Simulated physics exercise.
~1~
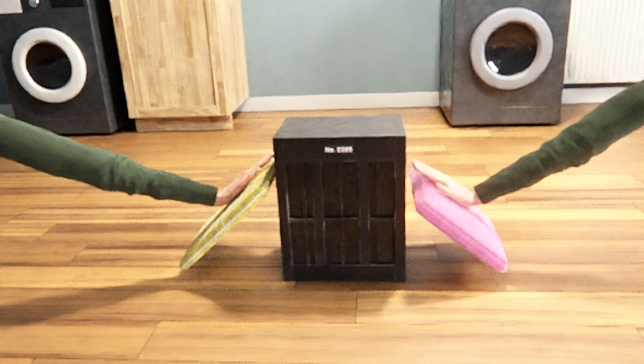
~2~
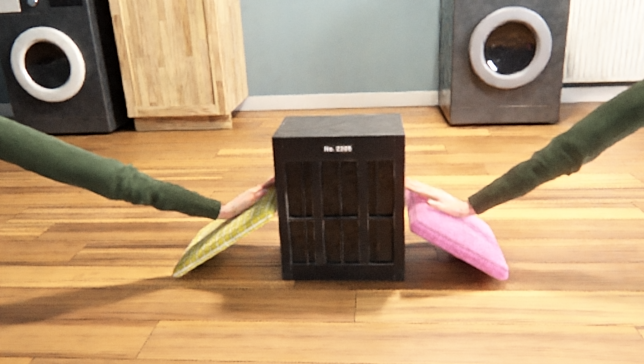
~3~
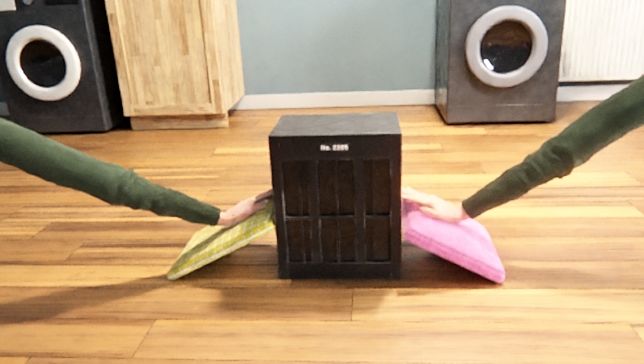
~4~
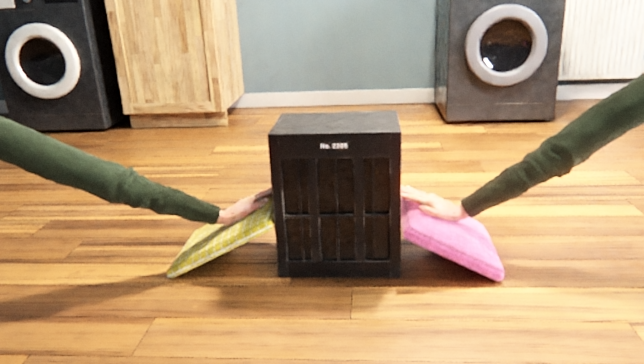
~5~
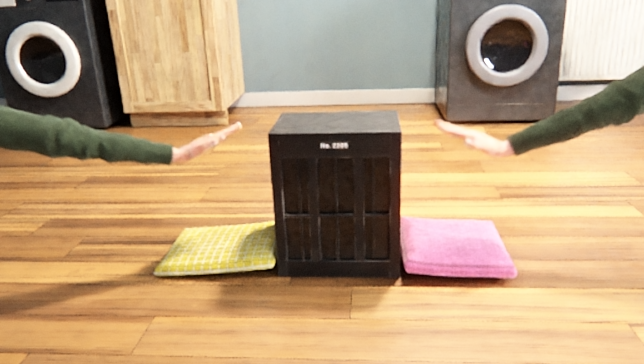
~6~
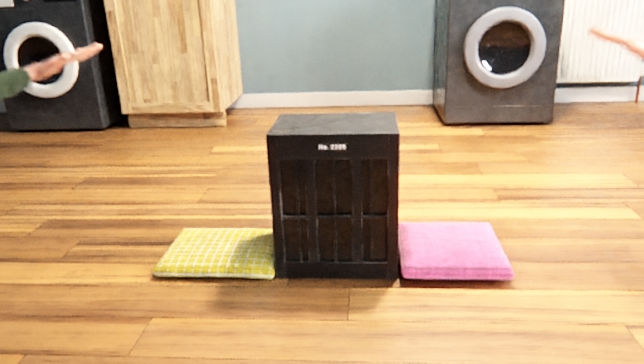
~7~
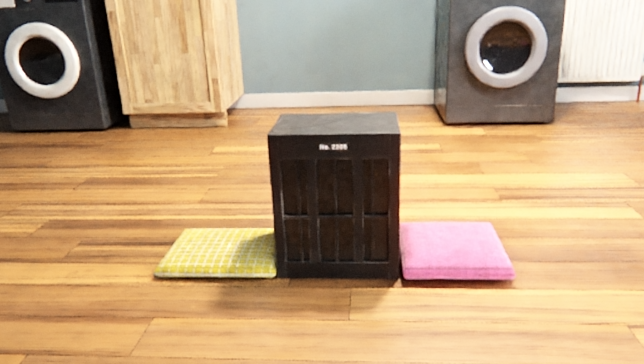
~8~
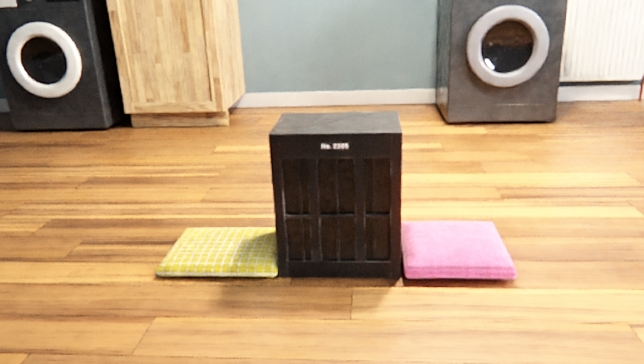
Two hands lean yellow and pink cushions against a black crate, release them, and both drop flat.
